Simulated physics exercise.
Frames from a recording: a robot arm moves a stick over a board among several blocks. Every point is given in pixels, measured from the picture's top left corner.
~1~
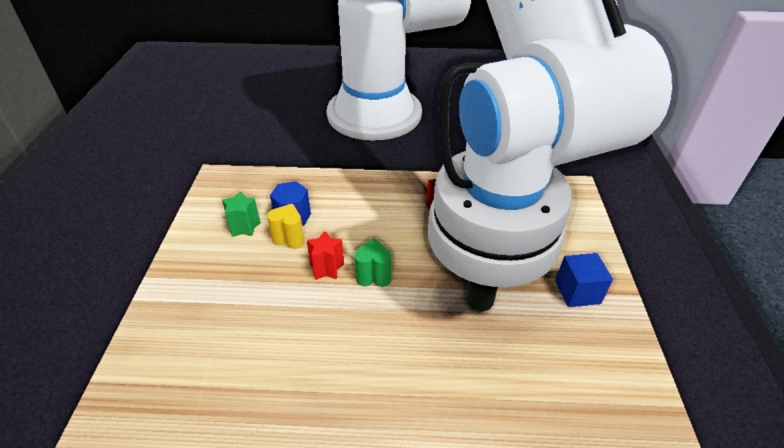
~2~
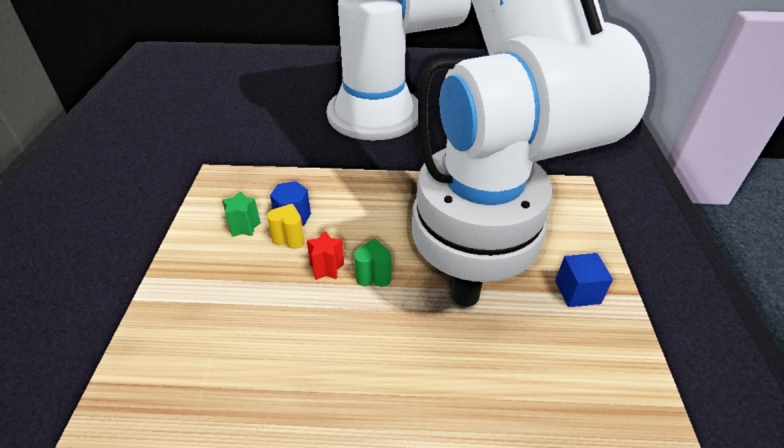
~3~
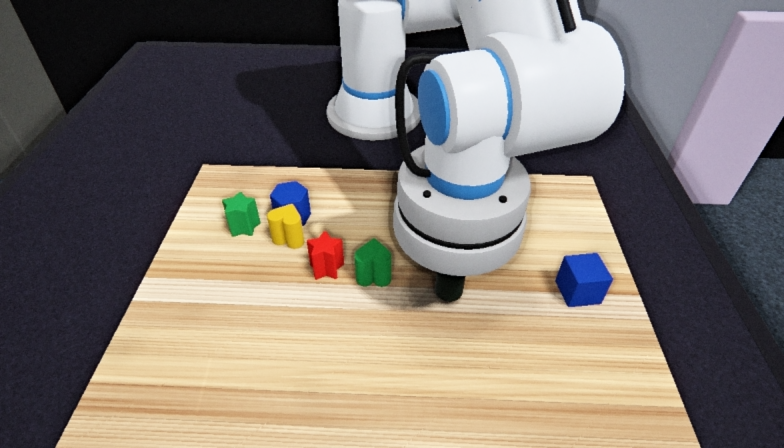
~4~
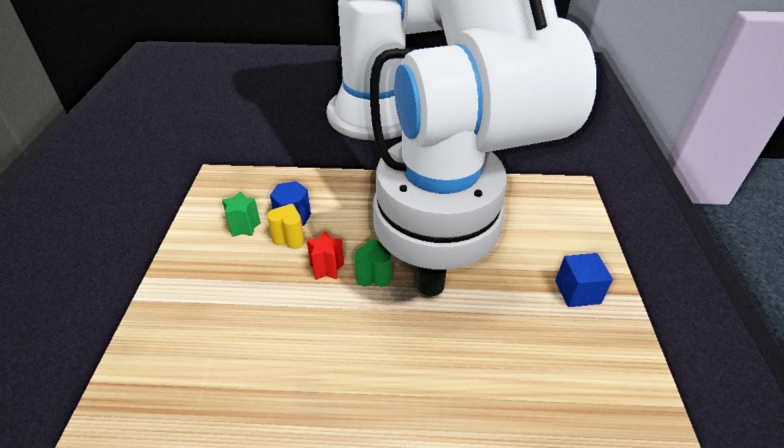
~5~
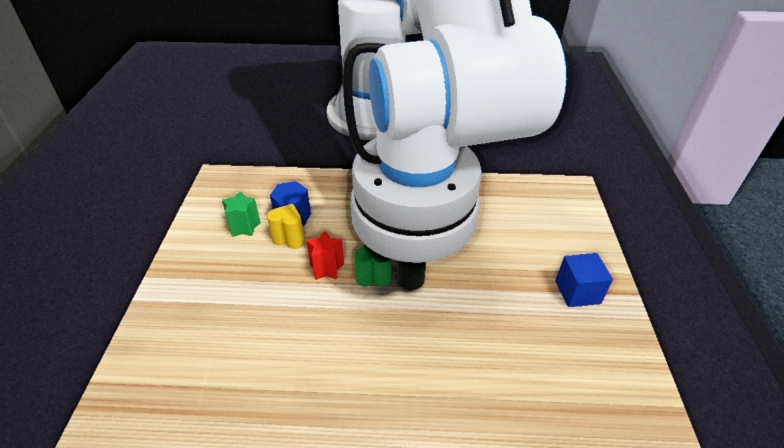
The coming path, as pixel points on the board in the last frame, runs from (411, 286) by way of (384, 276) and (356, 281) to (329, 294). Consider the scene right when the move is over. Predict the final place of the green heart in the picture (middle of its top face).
Its top middle: (304, 253).
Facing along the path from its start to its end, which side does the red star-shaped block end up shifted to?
My prediction: Rightwards.
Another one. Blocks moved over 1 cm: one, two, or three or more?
It should be two, as far as I can tell.
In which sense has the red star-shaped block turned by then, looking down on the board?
Seen from above, its turn is clockwise.
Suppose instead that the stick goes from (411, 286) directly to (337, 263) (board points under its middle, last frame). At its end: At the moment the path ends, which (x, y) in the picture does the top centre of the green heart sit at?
The middle of its upper face will lie at (302, 236).
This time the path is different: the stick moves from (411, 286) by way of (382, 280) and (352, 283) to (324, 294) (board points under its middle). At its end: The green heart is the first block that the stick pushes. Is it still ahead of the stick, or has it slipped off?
Looking at the end of the path, the green heart has slipped free of the stick.
The first path, step by step. Halfway along, stick at (369, 270); red star-shaped block at (309, 240); green heart at (336, 245).
At the end, stick at (328, 288); red star-shaped block at (291, 235), turned 50° clockwise; green heart at (304, 253), turned 45° clockwise.
